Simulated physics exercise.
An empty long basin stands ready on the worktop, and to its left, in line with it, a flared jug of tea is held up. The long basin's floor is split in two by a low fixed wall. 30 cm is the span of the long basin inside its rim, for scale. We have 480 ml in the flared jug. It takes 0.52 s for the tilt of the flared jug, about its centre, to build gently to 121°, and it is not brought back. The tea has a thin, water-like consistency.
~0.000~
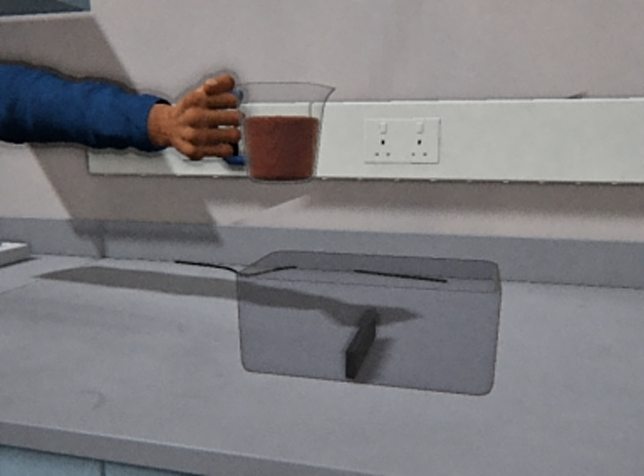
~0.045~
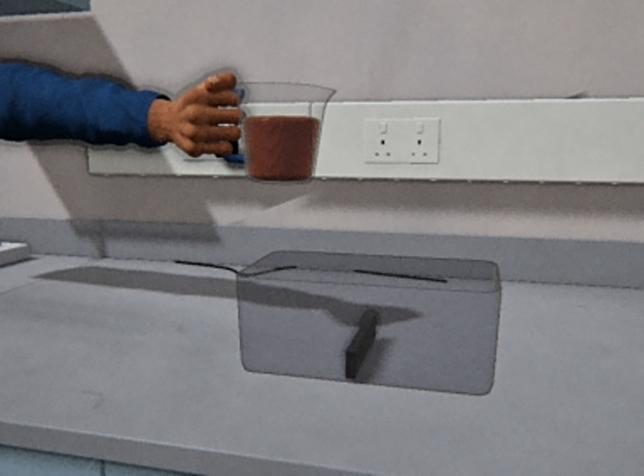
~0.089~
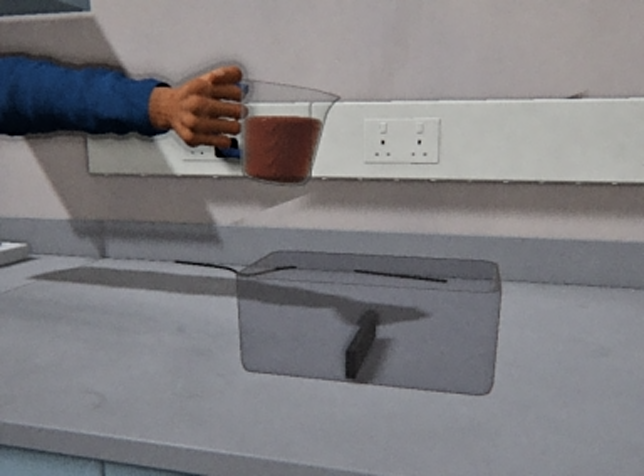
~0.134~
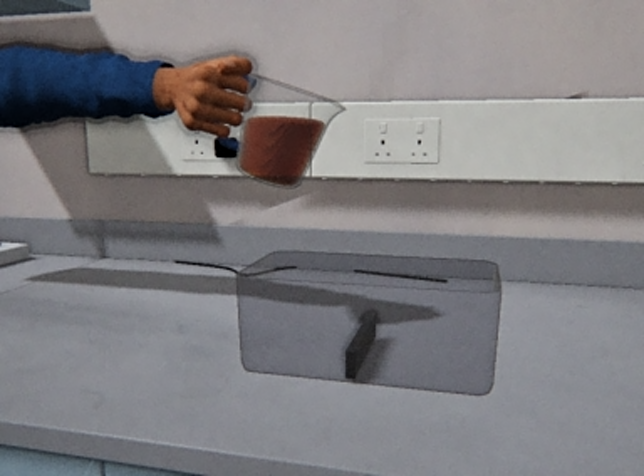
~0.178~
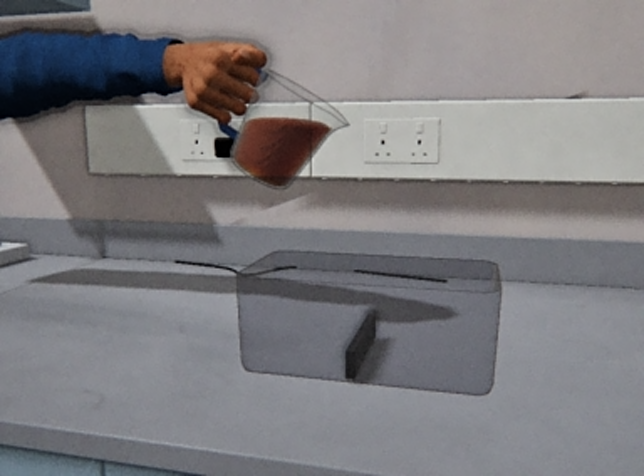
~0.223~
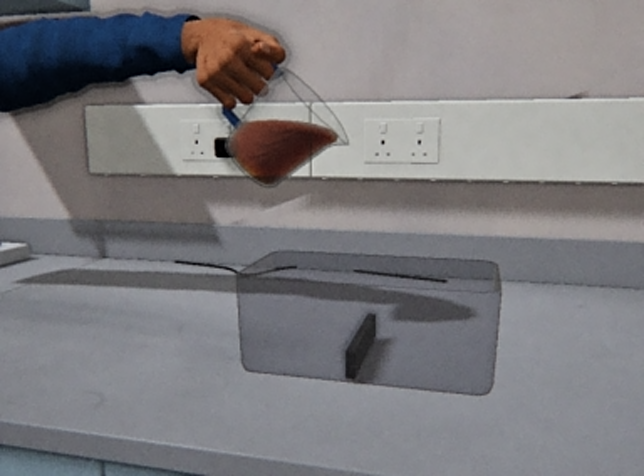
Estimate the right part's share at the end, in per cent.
Roughly 50 per cent is in the right part.
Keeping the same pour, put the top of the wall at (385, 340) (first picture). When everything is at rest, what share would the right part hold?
With the wall placed like that, close to 20 per cent.
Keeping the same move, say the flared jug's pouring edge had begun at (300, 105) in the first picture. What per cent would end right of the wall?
Then I'd expect something near 10 per cent.
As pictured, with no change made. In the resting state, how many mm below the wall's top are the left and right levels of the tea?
For the left, around 24 mm; for the right, around 24 mm.
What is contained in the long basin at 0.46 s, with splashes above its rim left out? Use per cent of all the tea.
Roughly 24 percent of it.
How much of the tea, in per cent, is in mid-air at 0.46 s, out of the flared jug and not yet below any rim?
Around 40 in a hundred.
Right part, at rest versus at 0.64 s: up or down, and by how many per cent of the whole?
The share moves up, by some 1 per cent.
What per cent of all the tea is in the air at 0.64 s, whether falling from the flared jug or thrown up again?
Around 9 percent of it is airborne.
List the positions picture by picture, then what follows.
In the first picture, tilt 0°; pouring edge (335, 87); surface from (246, 119) to (320, 119); the long basin's rim runs from (256, 264) to (499, 278); the wall's top is at (362, 332).
In the second picture, tilt 2°; pouring edge (337, 89); surface from (247, 119) to (320, 119).
In the third picture, tilt 9°; pouring edge (341, 96); surface from (249, 118) to (322, 120).
In the fourth picture, tilt 19°; pouring edge (346, 108); surface from (250, 120) to (325, 121).
In the fifth picture, tilt 32°; pouring edge (350, 125); surface from (246, 126) to (331, 125).
In the sixth picture, tilt 47°; pouring edge (349, 144); surface from (238, 130) to (335, 131).
Then, 0.46 s in, the tilt is 117° and 37 per cent is still to pour, 4 is left of the wall and 20 right of it.
Then, 0.64 s in, the tilt is 121° and 2 per cent is still to pour, 41 is left of the wall and 49 right of it.
Then, 0.82 s in, the tilt is 121° and 0 per cent is still to pour, 47 is left of the wall and 50 right of it.
Then, 1.02 s in, the tilt is 121° and 0 per cent is still to pour, 47 is left of the wall and 50 right of it.
Finally, 47 per cent lies left of the wall, 50 right of it and 3 outside.
